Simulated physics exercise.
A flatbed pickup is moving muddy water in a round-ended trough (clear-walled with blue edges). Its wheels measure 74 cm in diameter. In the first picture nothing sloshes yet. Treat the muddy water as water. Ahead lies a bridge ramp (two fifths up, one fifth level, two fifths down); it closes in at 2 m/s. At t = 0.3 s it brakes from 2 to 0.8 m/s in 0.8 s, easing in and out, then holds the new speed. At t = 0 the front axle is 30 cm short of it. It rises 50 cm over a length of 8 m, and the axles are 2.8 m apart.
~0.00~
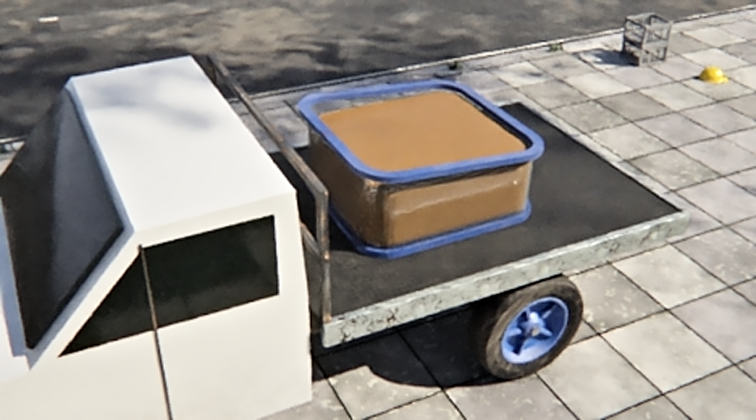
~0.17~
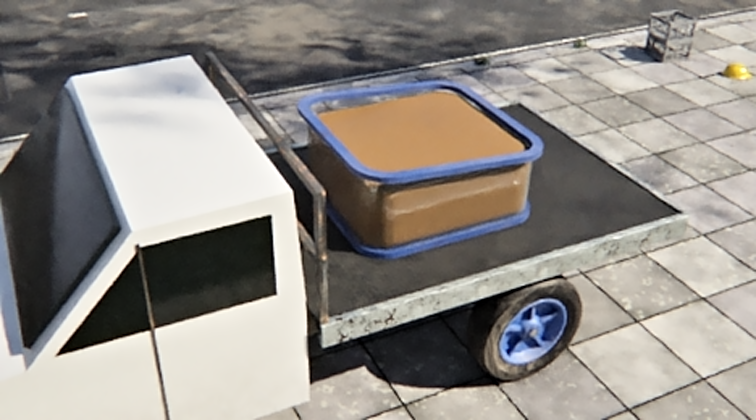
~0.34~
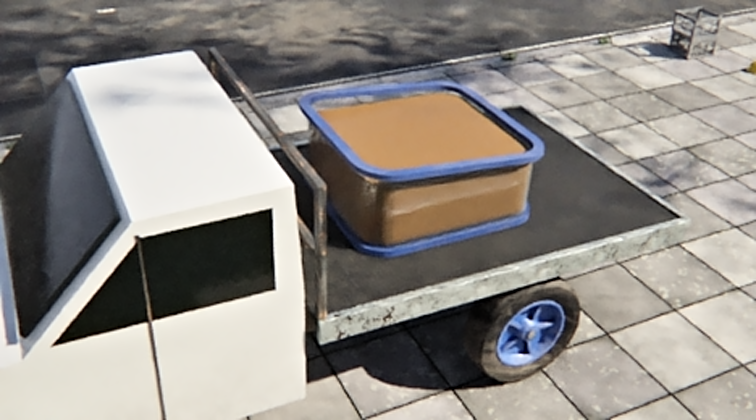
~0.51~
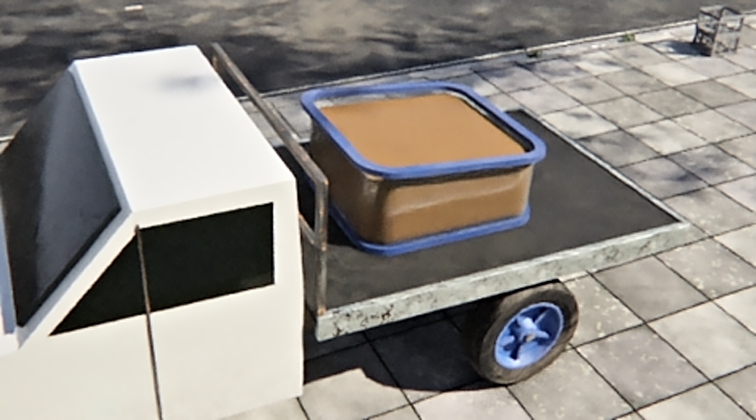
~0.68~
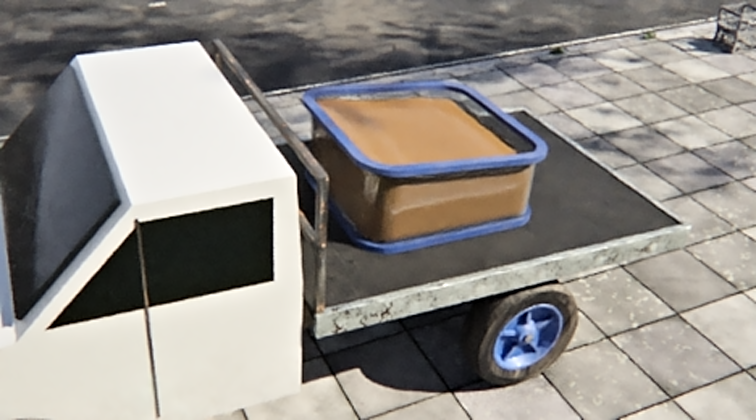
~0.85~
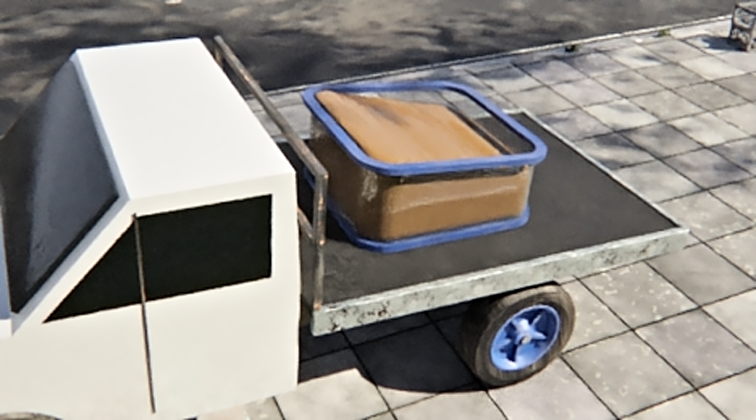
A white flatbed pickup rolls left, and the brown water in its blue-edged tub tilts up toward the cab.
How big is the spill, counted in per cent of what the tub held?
Some 14 per cent goes overboard.
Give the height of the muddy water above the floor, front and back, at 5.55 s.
About 30 cm in front and 36 cm behind.
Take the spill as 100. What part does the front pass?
Some 0 per cent of it.
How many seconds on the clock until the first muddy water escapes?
At about 1.8 s.
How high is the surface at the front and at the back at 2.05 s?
About 26 cm in front and 40 cm behind.
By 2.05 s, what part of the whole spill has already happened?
About 60 per cent.
By 2.05 s front 27 cm, middle 37 cm, back 40 cm above the floor; the loss stands at 8 per cent, over the back.
By 3.65 s front 31 cm, middle 34 cm, back 36 cm above the floor; the loss stands at 14 per cent, over the back.
By 5.55 s front 29 cm, middle 34 cm, back 36 cm above the floor; the loss stands at 14 per cent, over the back.
By 7.99 s the loss stands at 14 per cent, over the back, 60 of 424 litres.
